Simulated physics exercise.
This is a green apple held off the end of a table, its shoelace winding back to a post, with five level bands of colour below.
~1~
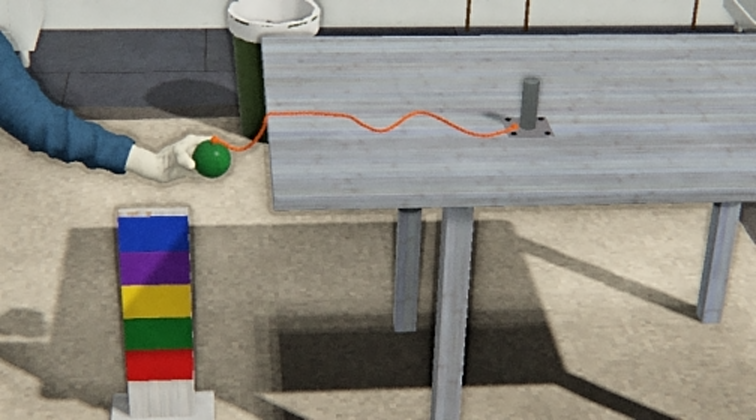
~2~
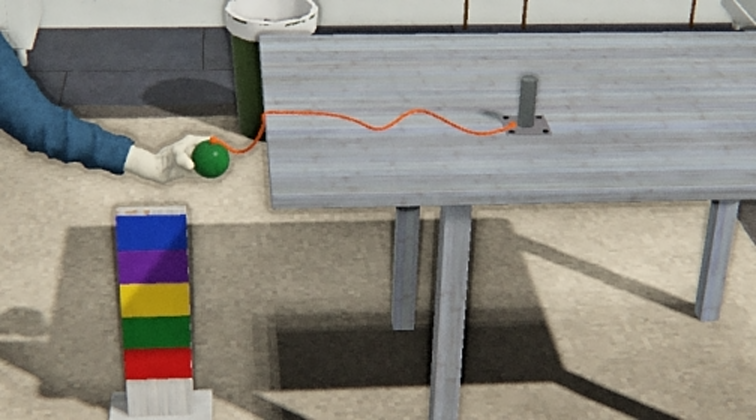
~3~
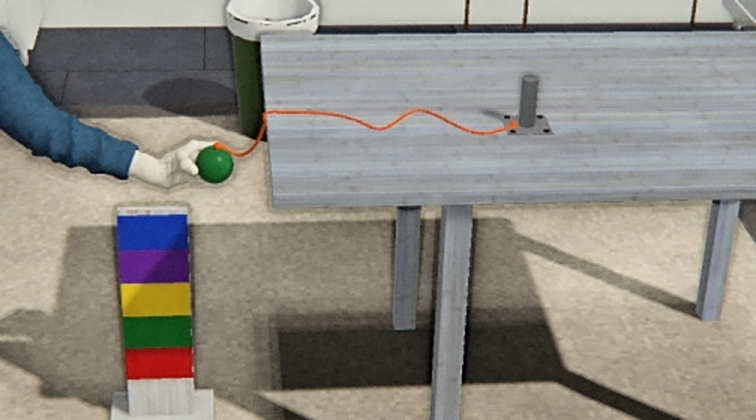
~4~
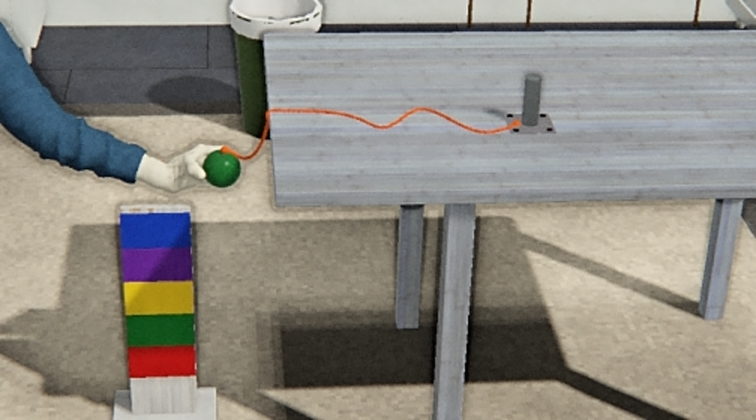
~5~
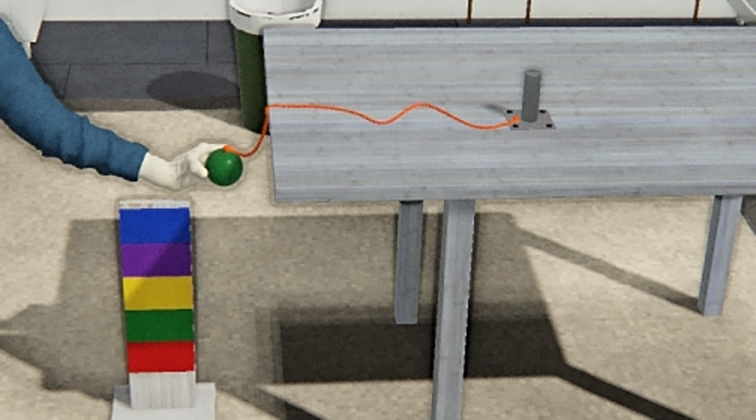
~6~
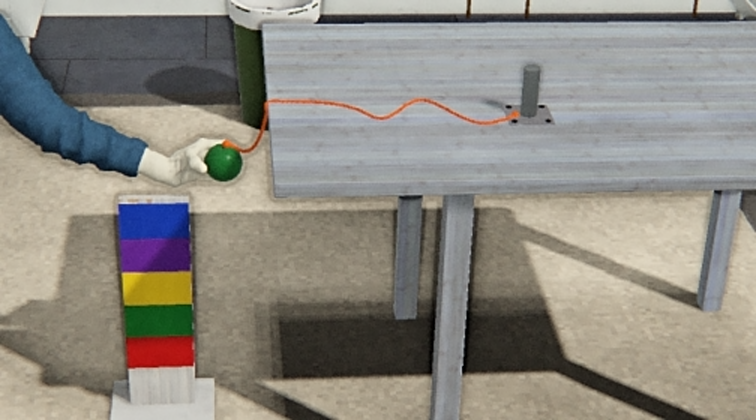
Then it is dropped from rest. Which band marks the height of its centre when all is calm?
Its centre hangs level with the purple band.
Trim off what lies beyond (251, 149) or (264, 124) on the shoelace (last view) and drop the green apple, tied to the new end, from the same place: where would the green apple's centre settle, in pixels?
About (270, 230) and (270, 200).
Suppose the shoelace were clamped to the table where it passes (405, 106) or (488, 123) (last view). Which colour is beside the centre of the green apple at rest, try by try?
It would be blue; purple.
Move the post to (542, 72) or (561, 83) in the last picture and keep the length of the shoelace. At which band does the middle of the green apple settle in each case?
Taking them in turn: Blue; blue.
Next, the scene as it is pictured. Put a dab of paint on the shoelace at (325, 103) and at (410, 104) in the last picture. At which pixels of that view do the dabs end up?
About (267, 119), and the other about (377, 111).
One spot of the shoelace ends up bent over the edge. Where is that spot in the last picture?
At (331, 104), roughly.
Soon after, apple near (250, 236); level with blue.
After that, apple near (302, 254); level with purple.
And then, apple near (277, 259); level with purple.
In the end, apple near (259, 260); level with purple. Its middle rests at the purple band.
